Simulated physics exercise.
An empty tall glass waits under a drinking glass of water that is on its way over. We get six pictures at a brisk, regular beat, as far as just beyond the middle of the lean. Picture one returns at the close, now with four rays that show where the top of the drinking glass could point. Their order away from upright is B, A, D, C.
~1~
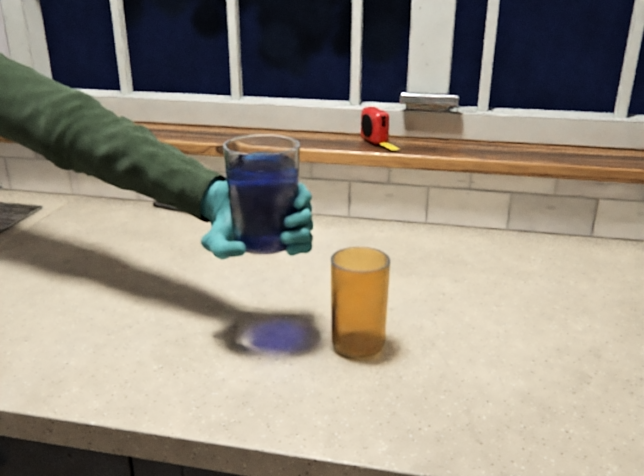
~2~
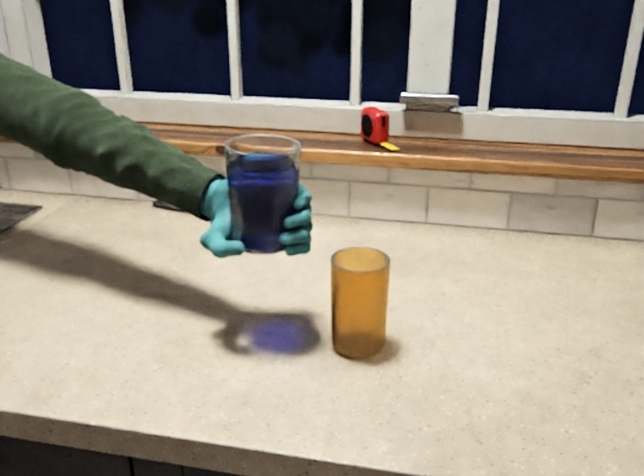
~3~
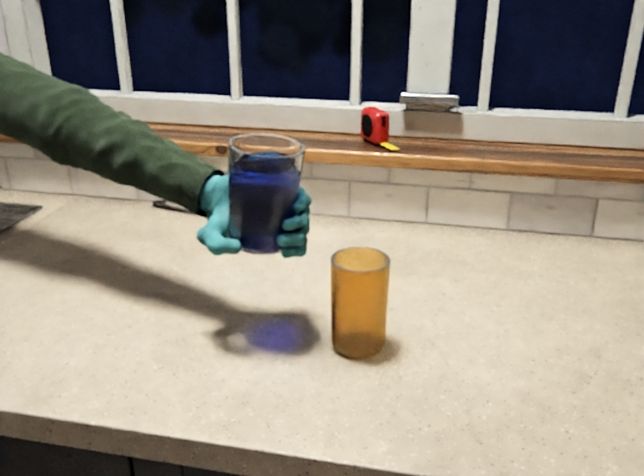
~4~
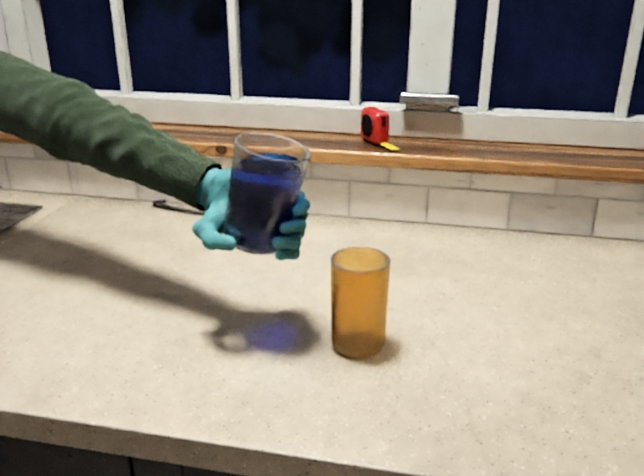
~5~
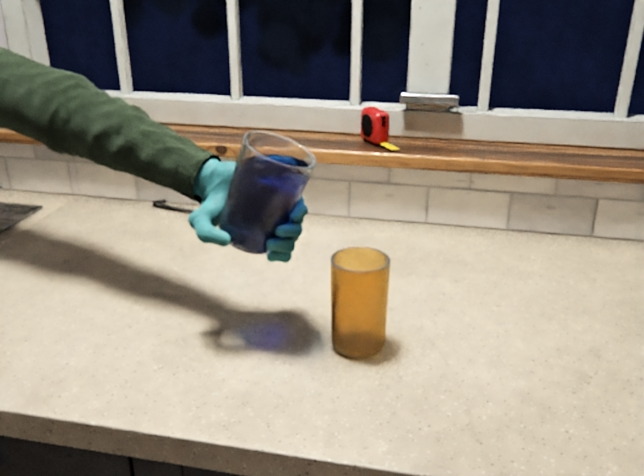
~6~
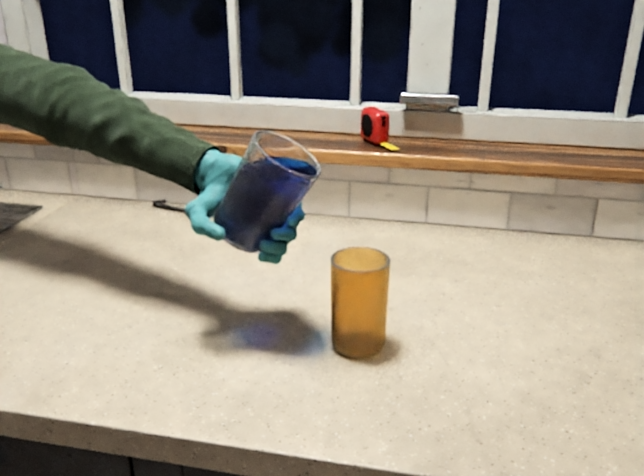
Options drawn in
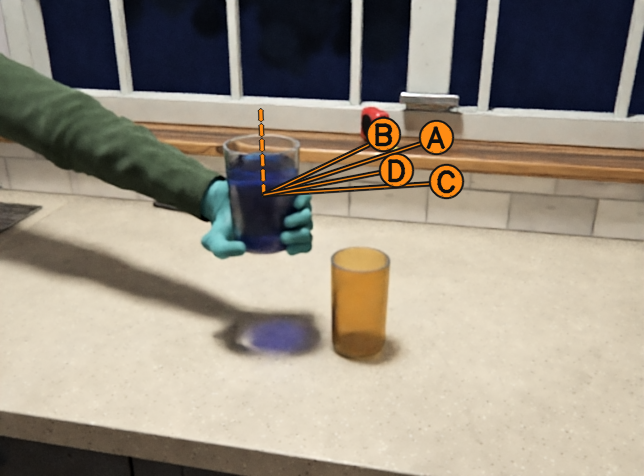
A gloved teal hand at the end of a green sleeve reaches in from the left, holding a clear glass of blue liquid above a pale kitchen counter, seen from the front and slightly above. An amber tall glass stands to the right, with a red tape measure on the wooden sill behind, beneath dark windows. The hand first holds the glass upright, then gradually tilts it rightward while the view stays still.
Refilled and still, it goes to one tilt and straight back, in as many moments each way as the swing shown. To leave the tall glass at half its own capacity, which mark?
Choose A.
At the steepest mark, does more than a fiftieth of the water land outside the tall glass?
No, it does not.
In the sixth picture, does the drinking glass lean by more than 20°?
Yes.
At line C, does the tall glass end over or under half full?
Over half.
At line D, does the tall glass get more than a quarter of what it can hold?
Yes, clearly.
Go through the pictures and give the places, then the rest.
The first frame shows upright, lip at (296, 146); rim of the tall glass round (360, 258); nothing has left yet.
The second frame shows upright, lip at (297, 147); nothing has left yet.
The third frame shows tipped about 6°, lip at (301, 150); nothing has left yet.
The fourth frame shows tipped about 13°, lip at (307, 156); nothing has left yet.
The fifth frame shows tipped about 22°, lip at (313, 163); nothing has left yet.
The sixth frame shows tipped about 31°, lip at (318, 172); nothing has left yet.
On the marked copy, A at (420, 143); B at (368, 144); C at (429, 183); D at (379, 172).
With A, the tall glass ends with about 49 % of what it can hold.
With B, the tall glass ends with about 35 % of what it can hold.
With C, the tall glass ends with about 82 % of what it can hold.
With D, the tall glass ends with about 66 % of what it can hold.
